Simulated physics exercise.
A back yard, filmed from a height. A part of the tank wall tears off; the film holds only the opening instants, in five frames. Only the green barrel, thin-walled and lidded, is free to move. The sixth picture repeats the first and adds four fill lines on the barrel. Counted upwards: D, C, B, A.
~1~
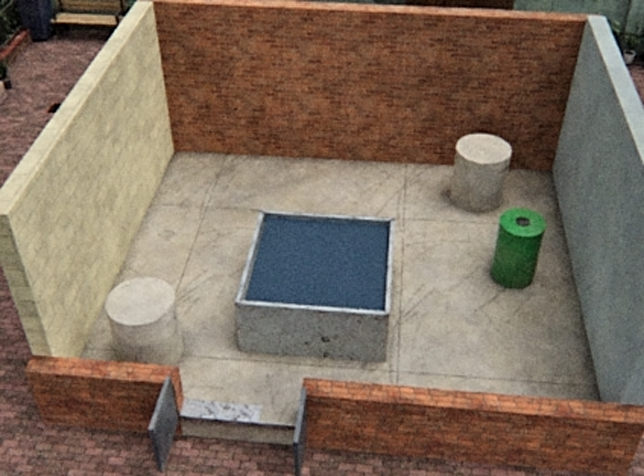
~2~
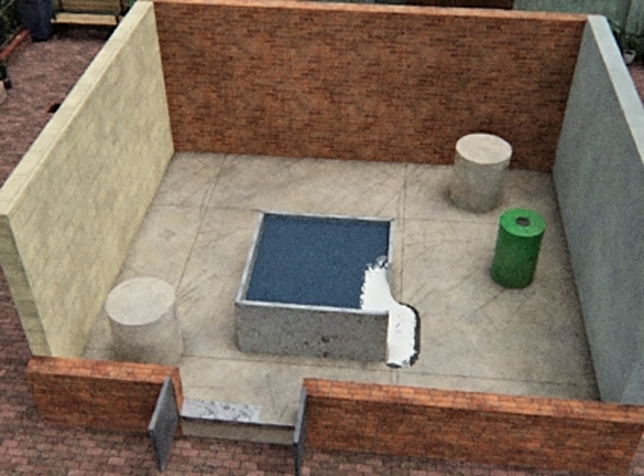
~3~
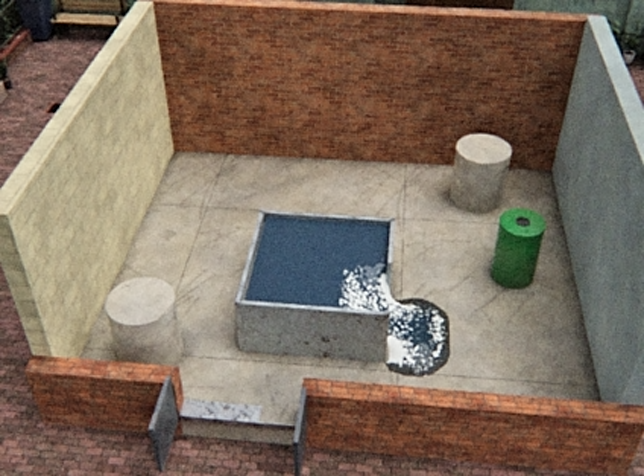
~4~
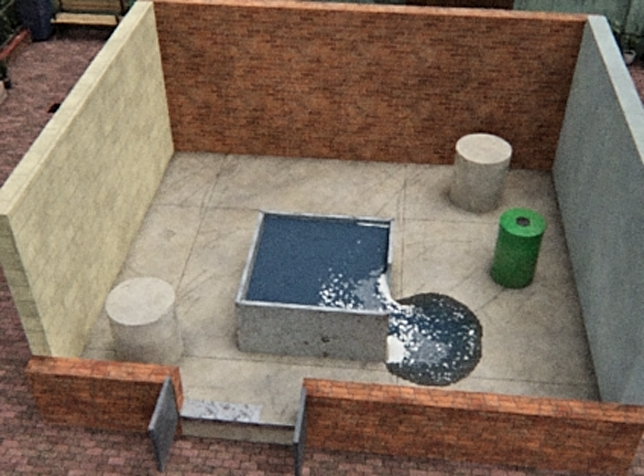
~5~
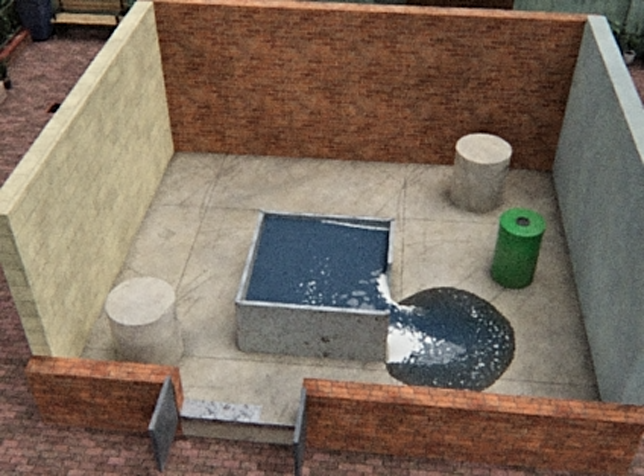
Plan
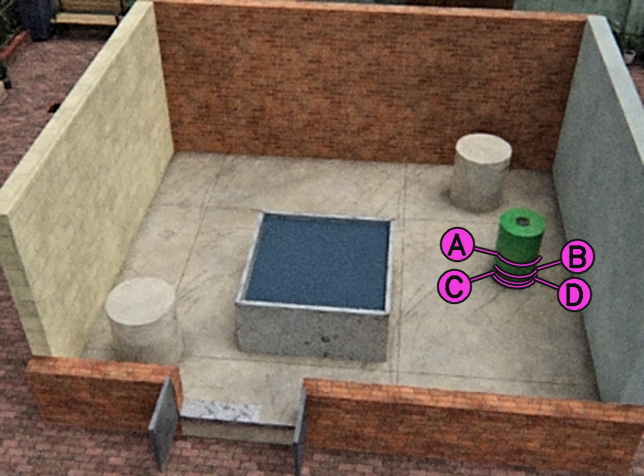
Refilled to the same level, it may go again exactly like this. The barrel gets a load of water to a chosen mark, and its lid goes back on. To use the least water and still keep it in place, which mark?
Level A just does it.
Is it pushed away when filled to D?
Yes, that goes wrong.
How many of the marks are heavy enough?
One of them.
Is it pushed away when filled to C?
Yes, it does.
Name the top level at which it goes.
It is B.
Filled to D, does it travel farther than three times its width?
Yes, clearly.
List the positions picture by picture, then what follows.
The first frame shows lid of the green barrel at (524, 222); tank full, its middle at (320, 263); open gate at (241, 375).
In the second frame, 1 % of the ground wet, in view closest to the barrel at (409, 310).
In the third frame, 3 % of the ground wet, in view closest to the barrel at (429, 306).
In the fourth frame, 5 % of the ground wet, in view closest to the barrel at (459, 308).
The fifth frame shows lid of the green barrel at (524, 222); 8 % of the ground wet, in view closest to the barrel at (474, 299).
On the marked copy, A at (520, 265); B at (517, 277); C at (516, 283); D at (515, 286); from the bottom up D, C, B, A.
With A, it does not move.
With B, it is pushed about half its own width away.
With C, it is pushed about 3 times its own width away.
With D, it is pushed about 5 times its own width away.
